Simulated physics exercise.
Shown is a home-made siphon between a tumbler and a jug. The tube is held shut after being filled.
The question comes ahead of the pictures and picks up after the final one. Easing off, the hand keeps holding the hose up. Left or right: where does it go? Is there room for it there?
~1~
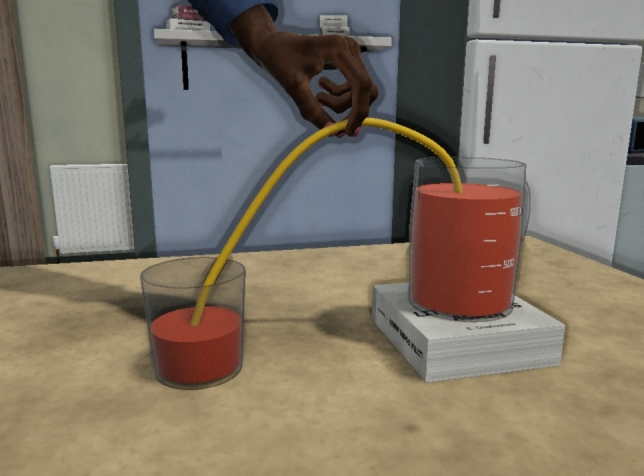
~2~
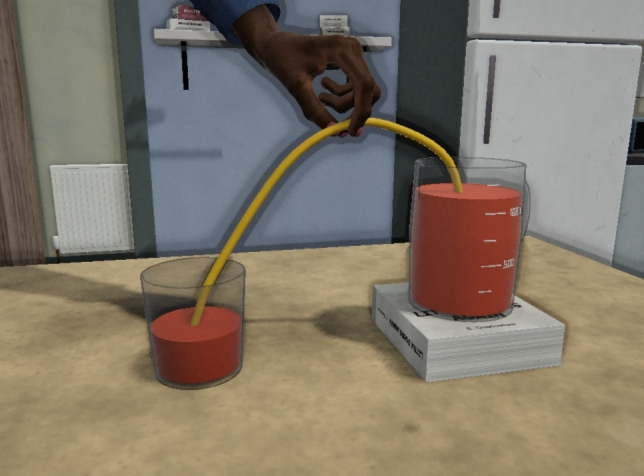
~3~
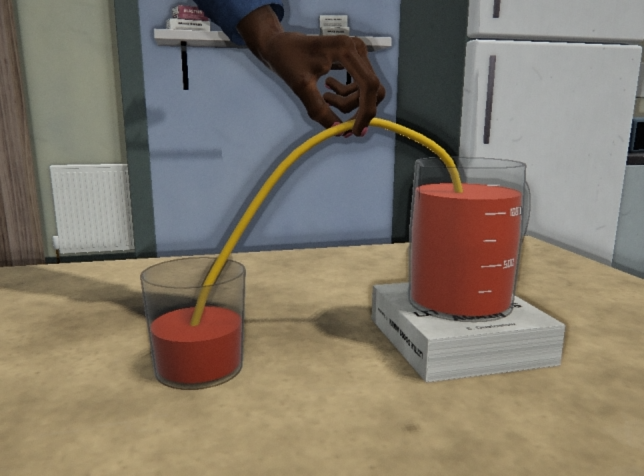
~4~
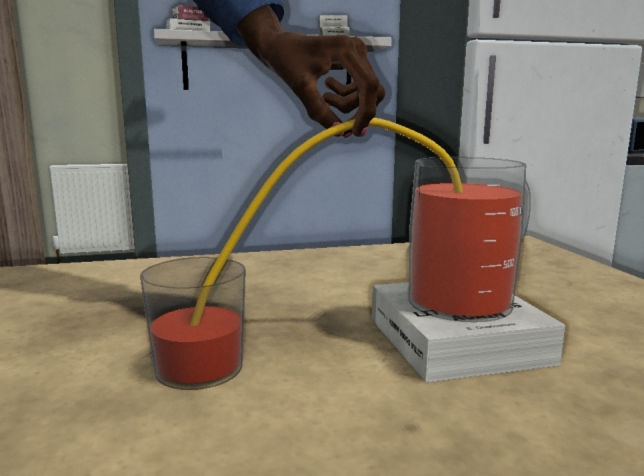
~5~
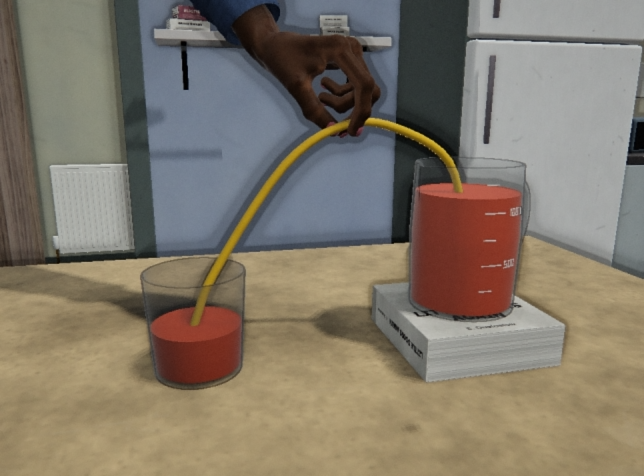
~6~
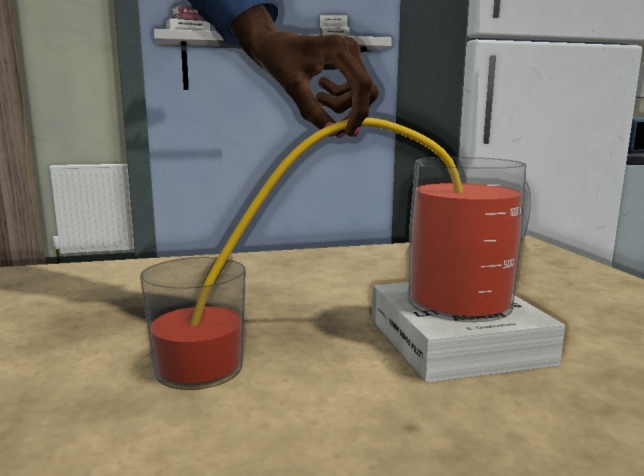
Lab note: Tomato juice transfer direction toward left; receiving vessel spills excess.
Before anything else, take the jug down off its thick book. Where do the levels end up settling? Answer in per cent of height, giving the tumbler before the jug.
In that order they come to 90 and 60 in a hundred of their heights.
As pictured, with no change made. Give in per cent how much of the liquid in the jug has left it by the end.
My estimate is 60 per cent.
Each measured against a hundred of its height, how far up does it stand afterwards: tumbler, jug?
The first ends at 100 percent and the second at 35 percent.
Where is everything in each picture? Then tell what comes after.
Nothing flows; tumbler (197, 318) about half full, on the top itself; jug (465, 231) about three quarters full, up on the thick book, in the first frame.
Fingers on the hose; tumbler about half full, surface at (197, 324); jug about three quarters full, surface at (467, 192), in the second frame.
Still shut; tumbler (197, 318) about half full; jug (465, 231) about three quarters full, in the third frame.
The hose is pinched; tumbler about half full, surface at (197, 324); jug about three quarters full, surface at (467, 192), in the fourth frame.
Nothing flows; tumbler (197, 318) about half full, on the top itself; jug (465, 231) about three quarters full, up on the thick book, in the fifth frame.
Fingers on the hose; tumbler about half full, surface at (197, 324); jug about three quarters full, surface at (467, 192), in the sixth frame.
Next, the tumbler is about three quarters full; the jug is about two thirds full.
After that, the tumbler is full to the brim; the jug is about half full; the lower one has run over.
Finally, the tumbler is full to the brim; the jug is about a third full; the lower one has run over; the two surfaces are level.
